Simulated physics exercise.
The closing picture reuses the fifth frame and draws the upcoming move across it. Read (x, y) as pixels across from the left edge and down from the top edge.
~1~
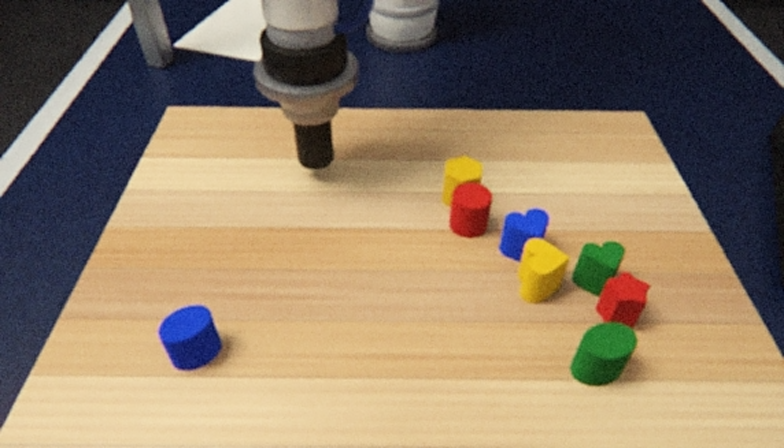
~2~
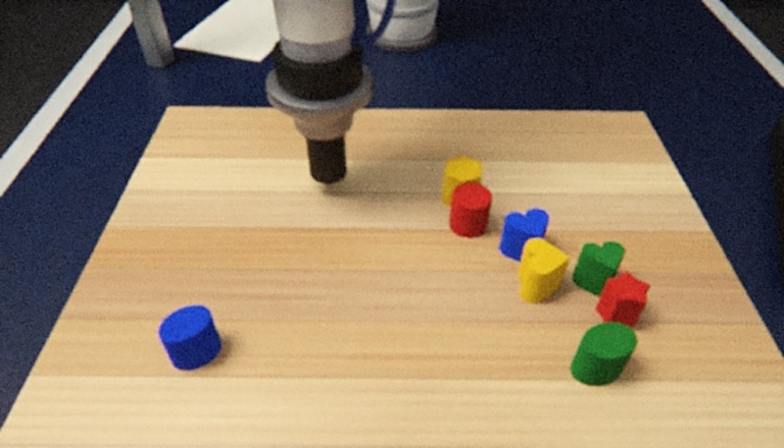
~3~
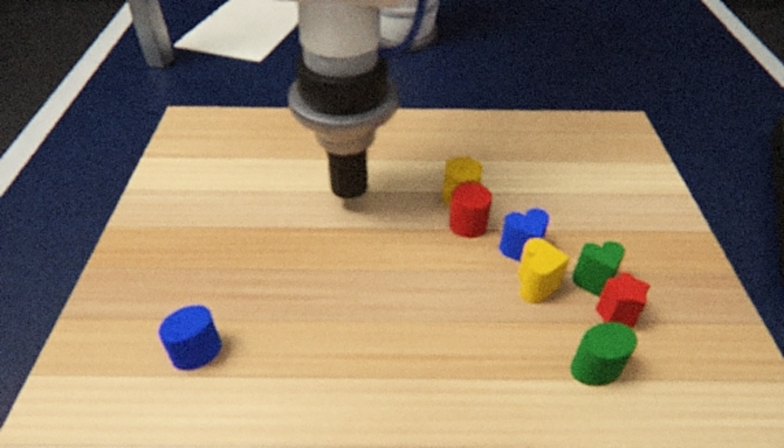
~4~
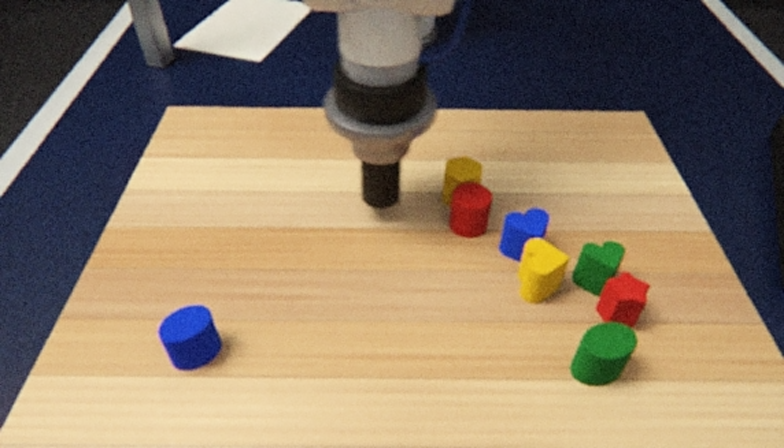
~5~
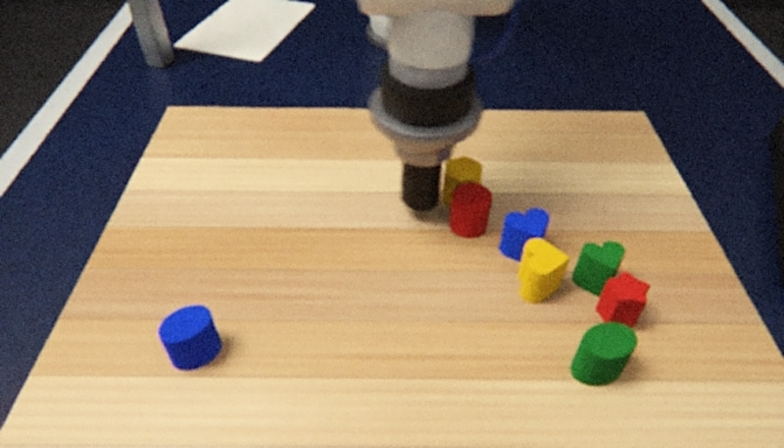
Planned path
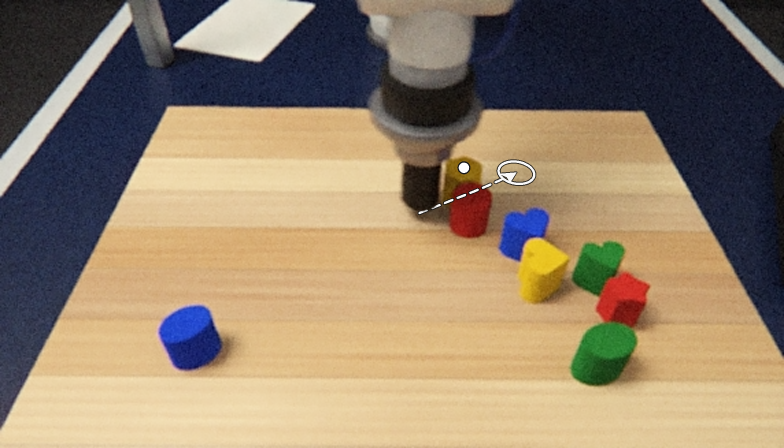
In the video, a robotic arm with a dark cylindrical tip moves right and slightly toward the viewer over a wooden board, nearing a red disc and a yellow hexagonal block, while all the colored blocks stay still.
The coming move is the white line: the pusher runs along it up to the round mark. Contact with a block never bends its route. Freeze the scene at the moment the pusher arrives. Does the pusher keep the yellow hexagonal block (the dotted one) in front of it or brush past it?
Most likely the yellow hexagonal block stays ahead.
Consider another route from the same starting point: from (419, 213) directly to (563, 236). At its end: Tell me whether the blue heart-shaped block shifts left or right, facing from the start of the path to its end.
Side: Right.
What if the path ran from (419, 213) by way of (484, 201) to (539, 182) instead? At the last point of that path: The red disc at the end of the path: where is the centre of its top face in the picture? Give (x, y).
Roughly at (496, 198).
The line goes from (419, 213) directly to (516, 172); the dot is on the yellow hexagonal block.
On the path given first. One third of the way, pusher (457, 184); yellow hexagonal block (493, 160).
Two thirds of the way, pusher (490, 171); yellow hexagonal block (527, 152), turned 40° clockwise.
At the end, pusher (520, 158); yellow hexagonal block (559, 145), turned 60° clockwise; red disc unmoved.
